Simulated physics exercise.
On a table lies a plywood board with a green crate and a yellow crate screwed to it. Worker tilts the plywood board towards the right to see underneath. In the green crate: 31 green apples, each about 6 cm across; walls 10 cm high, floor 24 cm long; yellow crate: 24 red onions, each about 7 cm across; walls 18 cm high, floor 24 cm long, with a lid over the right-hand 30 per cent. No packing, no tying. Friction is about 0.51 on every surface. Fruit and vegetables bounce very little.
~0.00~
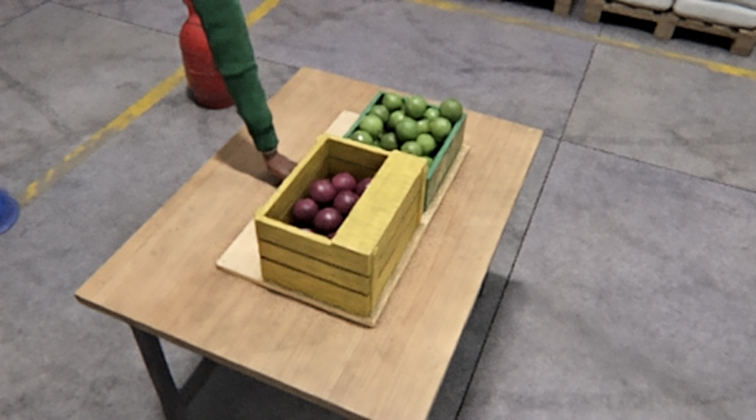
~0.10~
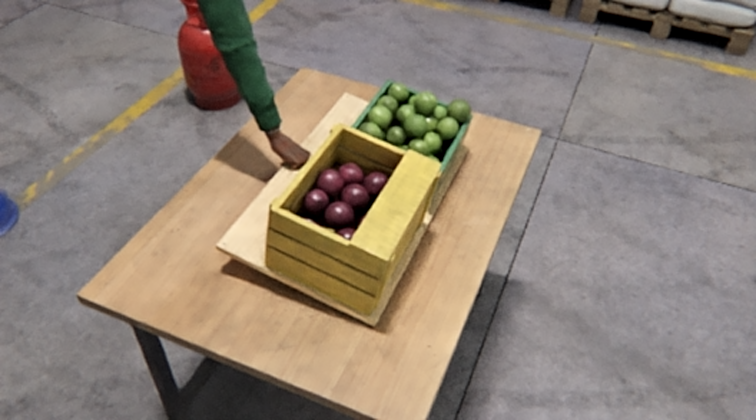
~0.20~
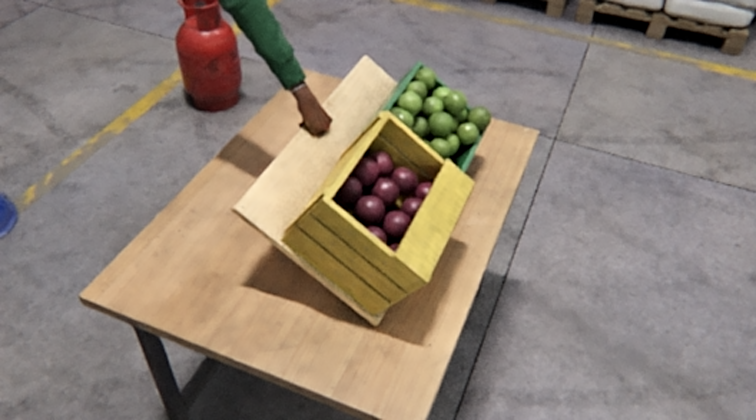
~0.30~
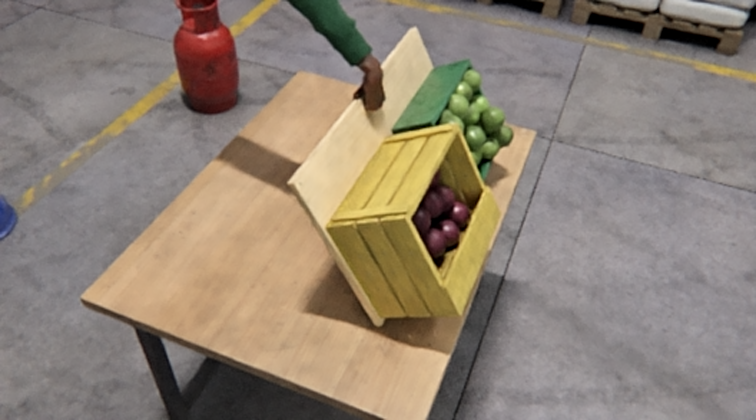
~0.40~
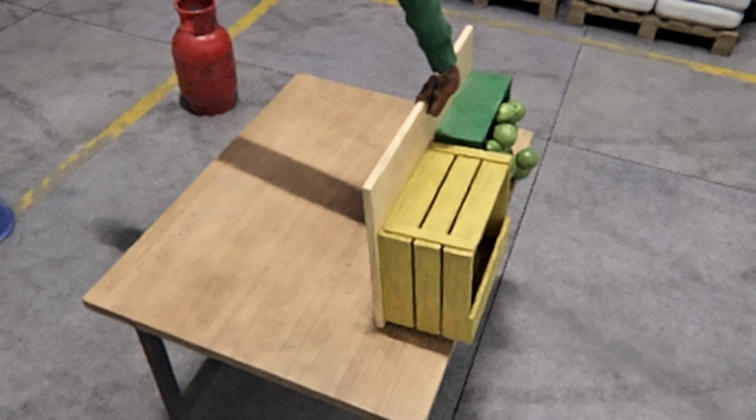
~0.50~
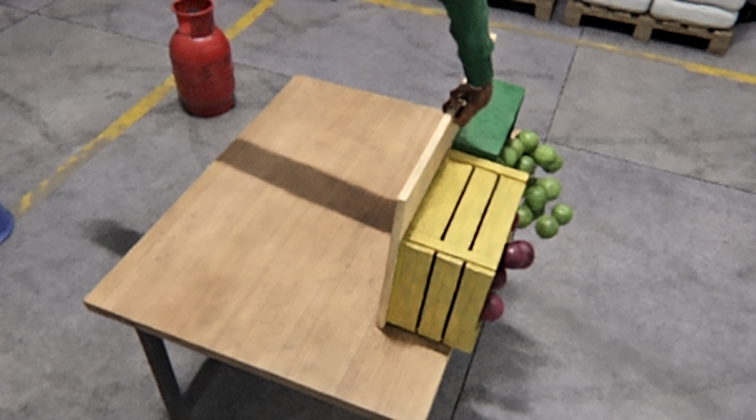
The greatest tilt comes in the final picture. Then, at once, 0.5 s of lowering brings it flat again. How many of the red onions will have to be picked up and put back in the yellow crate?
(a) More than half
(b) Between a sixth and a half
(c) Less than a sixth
b.
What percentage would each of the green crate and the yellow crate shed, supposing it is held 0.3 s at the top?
In that case you'd see green crate shed 100 percent of its load and yellow crate shed 40 percent.
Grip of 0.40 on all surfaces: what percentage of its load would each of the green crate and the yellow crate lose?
Green crate 90, yellow crate 30 per cent.
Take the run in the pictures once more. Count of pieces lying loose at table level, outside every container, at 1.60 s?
Roughly 0.
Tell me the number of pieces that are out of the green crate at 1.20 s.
The green crate is at around 25.
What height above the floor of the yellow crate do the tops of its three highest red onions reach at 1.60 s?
Around 10 centimetres high.
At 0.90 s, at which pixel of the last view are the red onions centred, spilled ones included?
Around (384, 242).
After 0.68 s, tilt 66°; green crate 4 in, 27 out and yellow crate 15 in, 9 out.
After 0.90 s, tilt 10°; green crate 4 in, 27 out and yellow crate 15 in, 9 out.
After 1.20 s, tilt 0°; green crate 4 in, 27 out and yellow crate 15 in, 9 out.
When it is over (at 1.60 s), green crate 4 in, 27 out and yellow crate 15 in, 9 out. Asked share, 9 of 24, 38 per cent.
